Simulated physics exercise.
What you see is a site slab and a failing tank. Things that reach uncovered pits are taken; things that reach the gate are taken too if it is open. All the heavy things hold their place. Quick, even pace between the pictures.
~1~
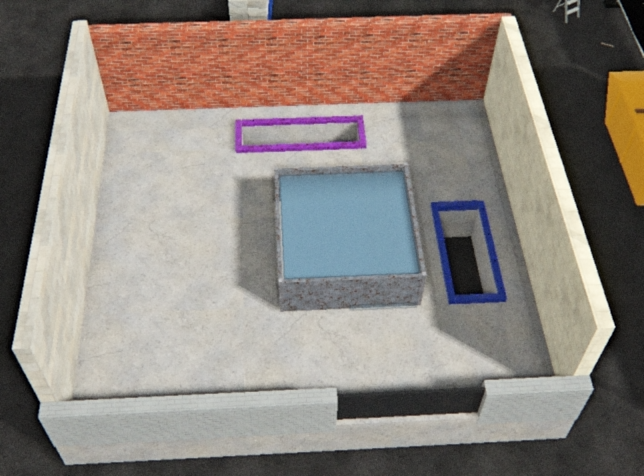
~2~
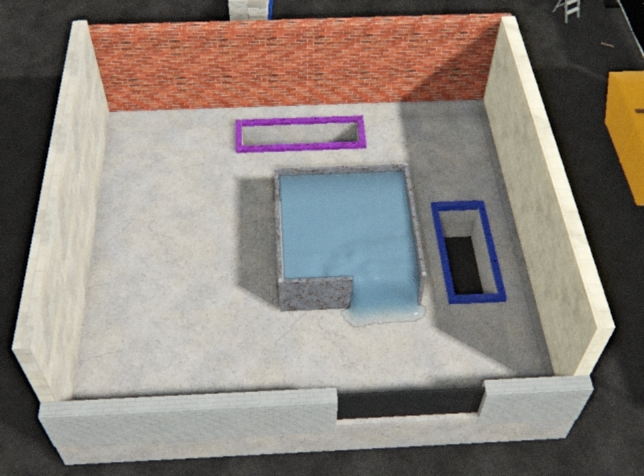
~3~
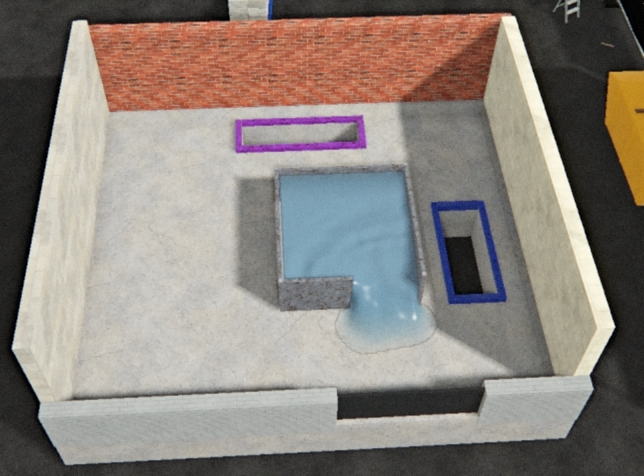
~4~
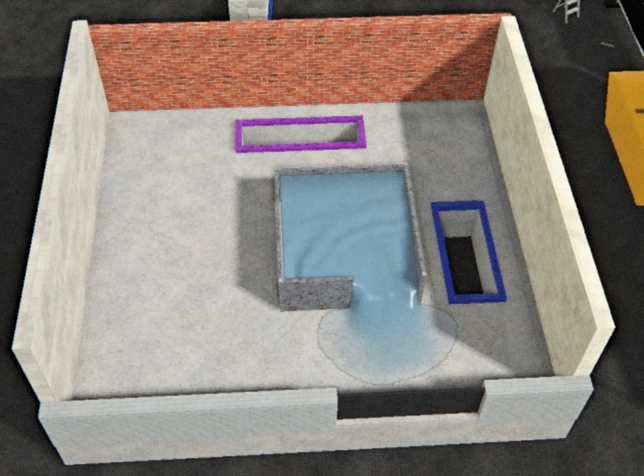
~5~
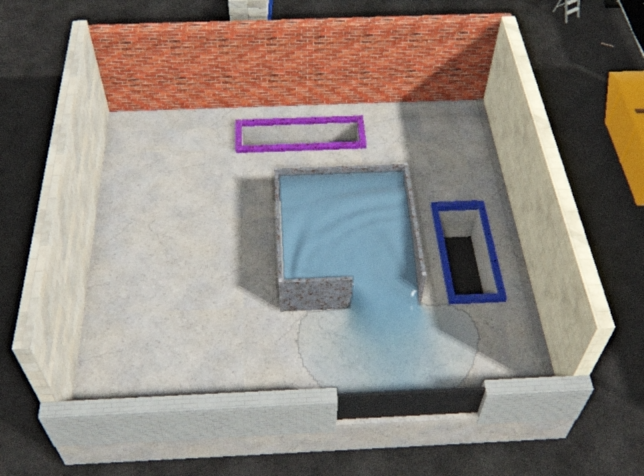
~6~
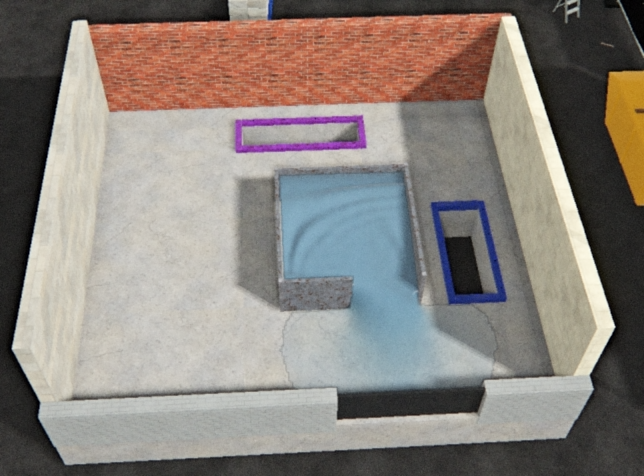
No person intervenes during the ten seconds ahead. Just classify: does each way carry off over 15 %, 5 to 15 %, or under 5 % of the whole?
The gate carries off under 5 %; the purple pit carries off under 5 %; the blue pit carries off 5 to 15 %.
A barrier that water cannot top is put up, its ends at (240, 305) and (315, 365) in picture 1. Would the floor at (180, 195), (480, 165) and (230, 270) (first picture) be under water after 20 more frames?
In the order given, the spots are spared, swamped and spared.
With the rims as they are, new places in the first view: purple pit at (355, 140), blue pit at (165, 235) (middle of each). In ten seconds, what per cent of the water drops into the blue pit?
Blue: 0 %.
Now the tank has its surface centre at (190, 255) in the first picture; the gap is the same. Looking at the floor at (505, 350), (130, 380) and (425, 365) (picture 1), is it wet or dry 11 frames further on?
Spot 1 wetted, spot 2 wetted, spot 3 wetted.
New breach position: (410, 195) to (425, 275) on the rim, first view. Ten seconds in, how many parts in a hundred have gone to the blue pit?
Blue: 55 %.
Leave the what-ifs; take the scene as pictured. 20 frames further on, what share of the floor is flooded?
I make it 50 per cent.
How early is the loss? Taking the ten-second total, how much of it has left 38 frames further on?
Result, approximate: 75 per cent.
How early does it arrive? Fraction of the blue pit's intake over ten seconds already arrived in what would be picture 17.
About 0 %.
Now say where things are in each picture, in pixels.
The first frame shows the open tank at (346, 223) is whole and still.
In the second frame, water pours out at (385, 294) and has run to (348, 317).
In the third frame, water pours out at (385, 296) and has run to (355, 345).
In the fourth frame, the front is at (377, 380), out from the gap at (385, 296).
In the fifth frame, the front is at a hidden place, out from the gap at (385, 297).
In the sixth frame, water pours out at (385, 296) and has run to a hidden place.
A moment on, water covers 15 % of the floor; the gate 0 %, the purple pit 0 %, the blue pit 0 %.
Next, water covers 25 % of the floor; the gate 0 %, the purple pit 0 %, the blue pit 0 %.
Then, water covers 50 % of the floor; the gate 0 %, the purple pit 0 %, the blue pit 2 %.
Later, water covers 80 % of the floor; the gate 0 %, the purple pit 0 %, the blue pit 6 %.
In the end, water covers 95 % of the floor; the gate 0 %, the purple pit 0 %, the blue pit 7 %.
